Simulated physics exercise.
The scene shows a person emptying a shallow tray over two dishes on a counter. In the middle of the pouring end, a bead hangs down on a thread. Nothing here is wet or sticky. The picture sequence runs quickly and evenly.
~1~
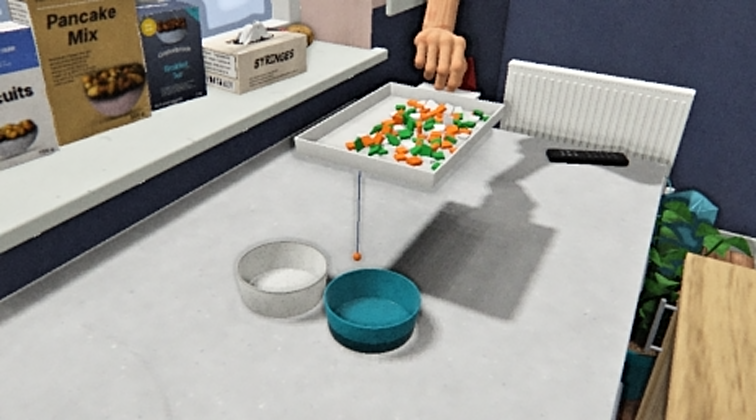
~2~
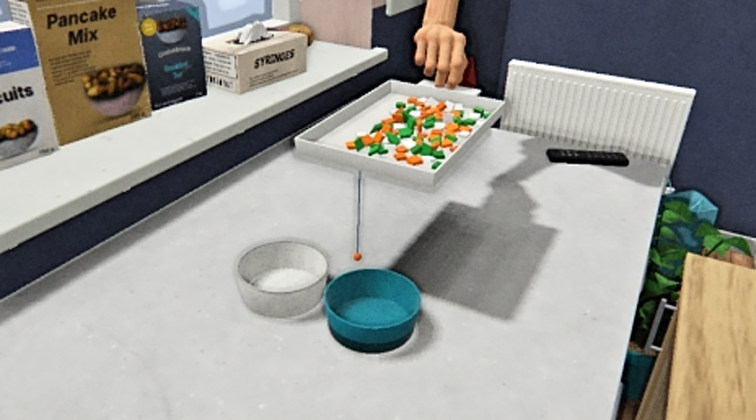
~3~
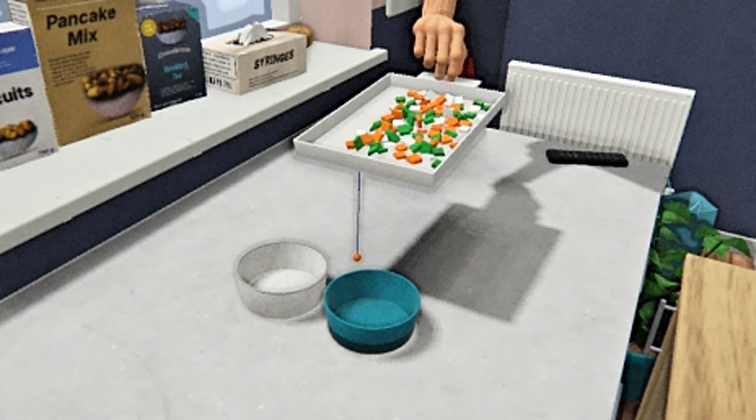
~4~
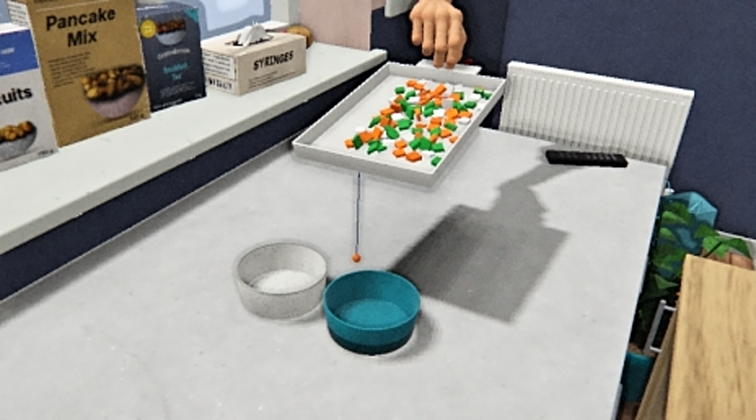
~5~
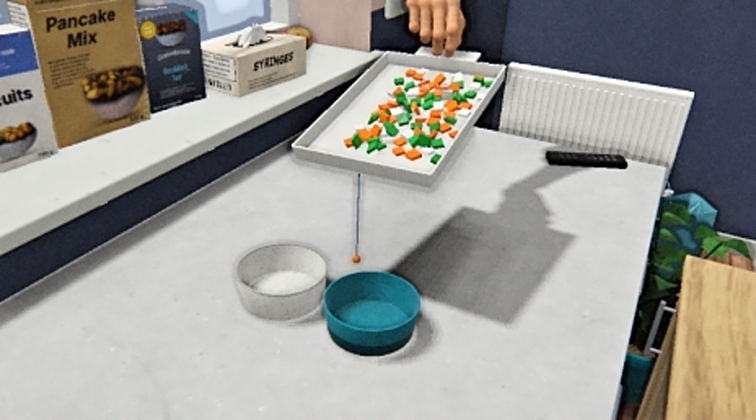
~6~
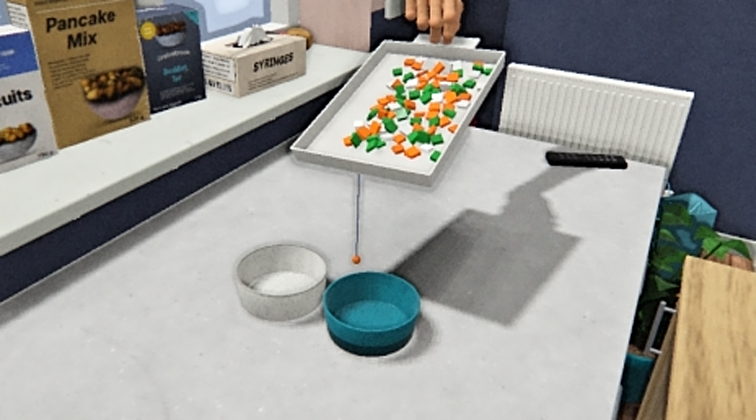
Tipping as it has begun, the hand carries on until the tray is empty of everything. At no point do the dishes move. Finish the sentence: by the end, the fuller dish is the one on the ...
... left.
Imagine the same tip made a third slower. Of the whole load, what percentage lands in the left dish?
About 50 %.
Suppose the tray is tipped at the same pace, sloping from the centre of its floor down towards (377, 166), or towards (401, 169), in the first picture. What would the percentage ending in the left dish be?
I'd expect around 10 in a hundred first and around 0 in a hundred second.
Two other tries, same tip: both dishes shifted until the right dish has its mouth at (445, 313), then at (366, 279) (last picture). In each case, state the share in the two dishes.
Close to 40 in a hundred, followed by close to 40 in a hundred.
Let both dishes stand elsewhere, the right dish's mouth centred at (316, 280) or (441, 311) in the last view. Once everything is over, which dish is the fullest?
The first try: The right one. The second: Left.
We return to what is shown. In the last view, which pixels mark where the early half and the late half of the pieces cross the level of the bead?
Close to (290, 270), then close to (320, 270).
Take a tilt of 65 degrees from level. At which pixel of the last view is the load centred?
Close to (345, 149).
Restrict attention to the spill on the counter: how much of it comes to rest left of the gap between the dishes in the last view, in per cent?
90 %, near enough.
Soon, tray tipped steeply; nearly all on the tray; a stray few in the air.
A while on, tray tipped past a quarter turn; about half on the tray; a stray few in the right dish; about a quarter in the left dish; a small part outside both; a small part in the air.
Towards the end, tray tipped past a quarter turn; about a quarter in the right dish; about half in the left dish; about a quarter outside both.
Finally, tray tipped past a quarter turn; about a quarter in the right dish; about half in the left dish; about a quarter outside both.
